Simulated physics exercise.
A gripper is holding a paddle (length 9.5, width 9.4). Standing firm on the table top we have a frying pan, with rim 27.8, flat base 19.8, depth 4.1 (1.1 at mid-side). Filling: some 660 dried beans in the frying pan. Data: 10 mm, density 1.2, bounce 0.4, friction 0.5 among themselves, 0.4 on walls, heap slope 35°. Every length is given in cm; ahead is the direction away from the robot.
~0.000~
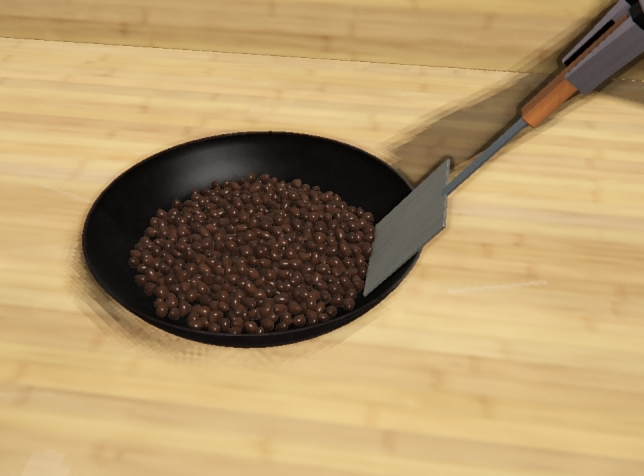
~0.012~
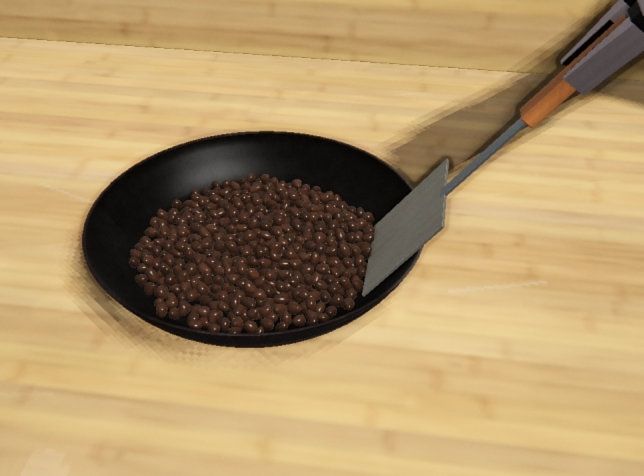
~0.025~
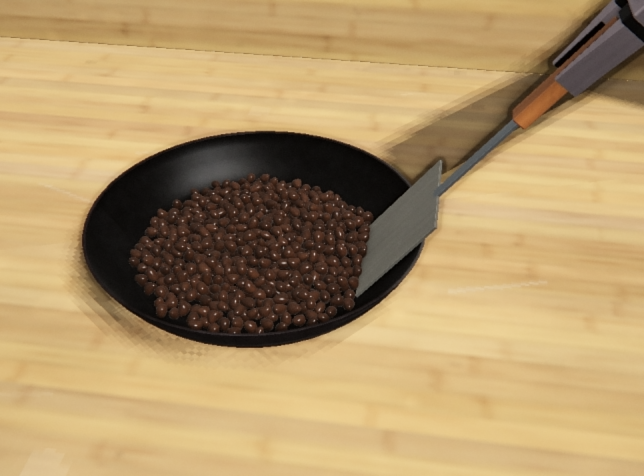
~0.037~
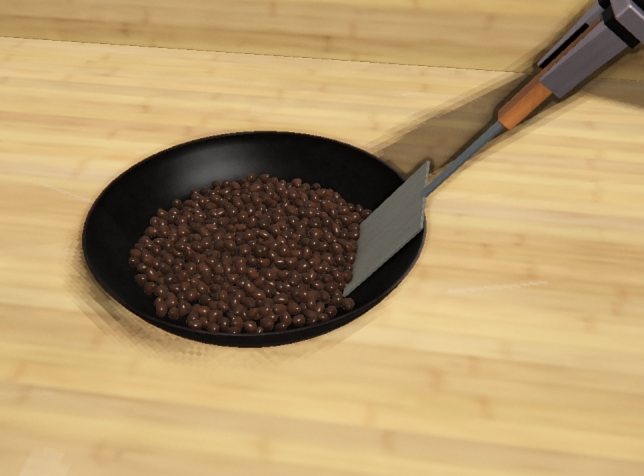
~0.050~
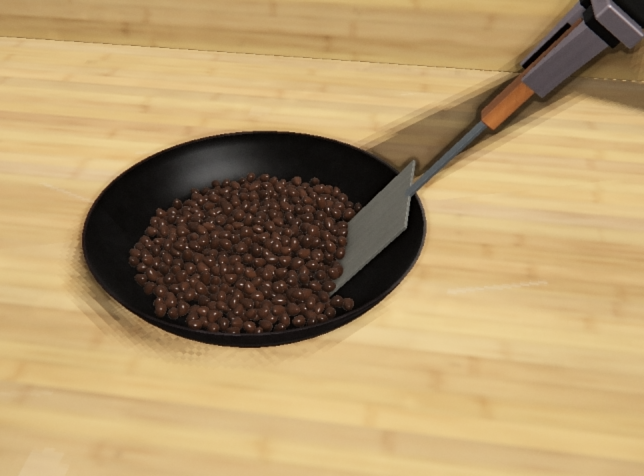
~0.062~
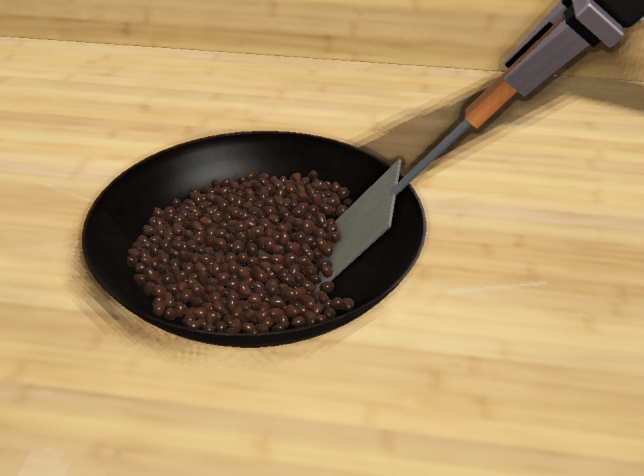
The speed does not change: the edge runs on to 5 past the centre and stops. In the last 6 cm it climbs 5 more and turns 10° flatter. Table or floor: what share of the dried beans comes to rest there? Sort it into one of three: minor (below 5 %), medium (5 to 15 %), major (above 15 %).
Medium, 5 to 15 %.
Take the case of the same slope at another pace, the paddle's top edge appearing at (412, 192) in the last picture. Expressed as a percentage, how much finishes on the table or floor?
About 0 percent.
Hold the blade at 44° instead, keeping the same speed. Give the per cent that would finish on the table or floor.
Then roughly 10 percent.
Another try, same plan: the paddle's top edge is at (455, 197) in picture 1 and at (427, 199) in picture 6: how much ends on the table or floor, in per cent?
It works out to about 0 %, more or less.
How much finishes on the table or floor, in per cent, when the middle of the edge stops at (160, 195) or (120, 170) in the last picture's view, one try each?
Close to 15 and close to 25 per cent, respectively.
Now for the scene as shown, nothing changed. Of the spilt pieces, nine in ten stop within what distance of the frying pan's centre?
Distance from centre: Approx. 45 cm.
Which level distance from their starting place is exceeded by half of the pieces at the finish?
Distance: Around 4 cm.
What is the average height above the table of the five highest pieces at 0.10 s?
5 cm.
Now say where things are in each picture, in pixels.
In the first frame, paddle top edge at (447, 191), sloping 53°; upper third of the load around (260, 238), from x 135 to 370, top at y 180; 660 in the frying pan.
In the second frame, paddle top edge at (446, 191), sloping 53°; upper third of the load around (260, 238), from x 135 to 370, top at y 180.
In the third frame, paddle top edge at (439, 192), sloping 53°; upper third of the load around (261, 237), from x 135 to 370, top at y 180.
In the fourth frame, paddle top edge at (426, 193), sloping 53°; upper third of the load around (265, 238), from x 135 to 365, top at y 175.
In the fifth frame, paddle top edge at (410, 192), sloping 53°; upper third of the load around (265, 236), from x 135 to 365, top at y 175.
In the sixth frame, paddle top edge at (395, 191), sloping 53°; upper third of the load around (263, 234), from x 135 to 365, top at y 175; 660 in the frying pan.
After 0.10 s, sloping 53°, highest piece 5 above the table; 660 in the frying pan.
After 0.14 s, sloping 49°, highest piece 6 above the table; 660 in the frying pan.
After 0.35 s, sloping 43°, highest piece 5 above the table; 607 in the frying pan, 51 on the table or floor, 2 on the blade or in flight.
After 1.40 s, sloping 43°, highest piece 4 above the table; 607 in the frying pan, 53 on the table or floor.
At rest, 607 in the frying pan, 53 on the table or floor. That is 8 % on the table or floor.
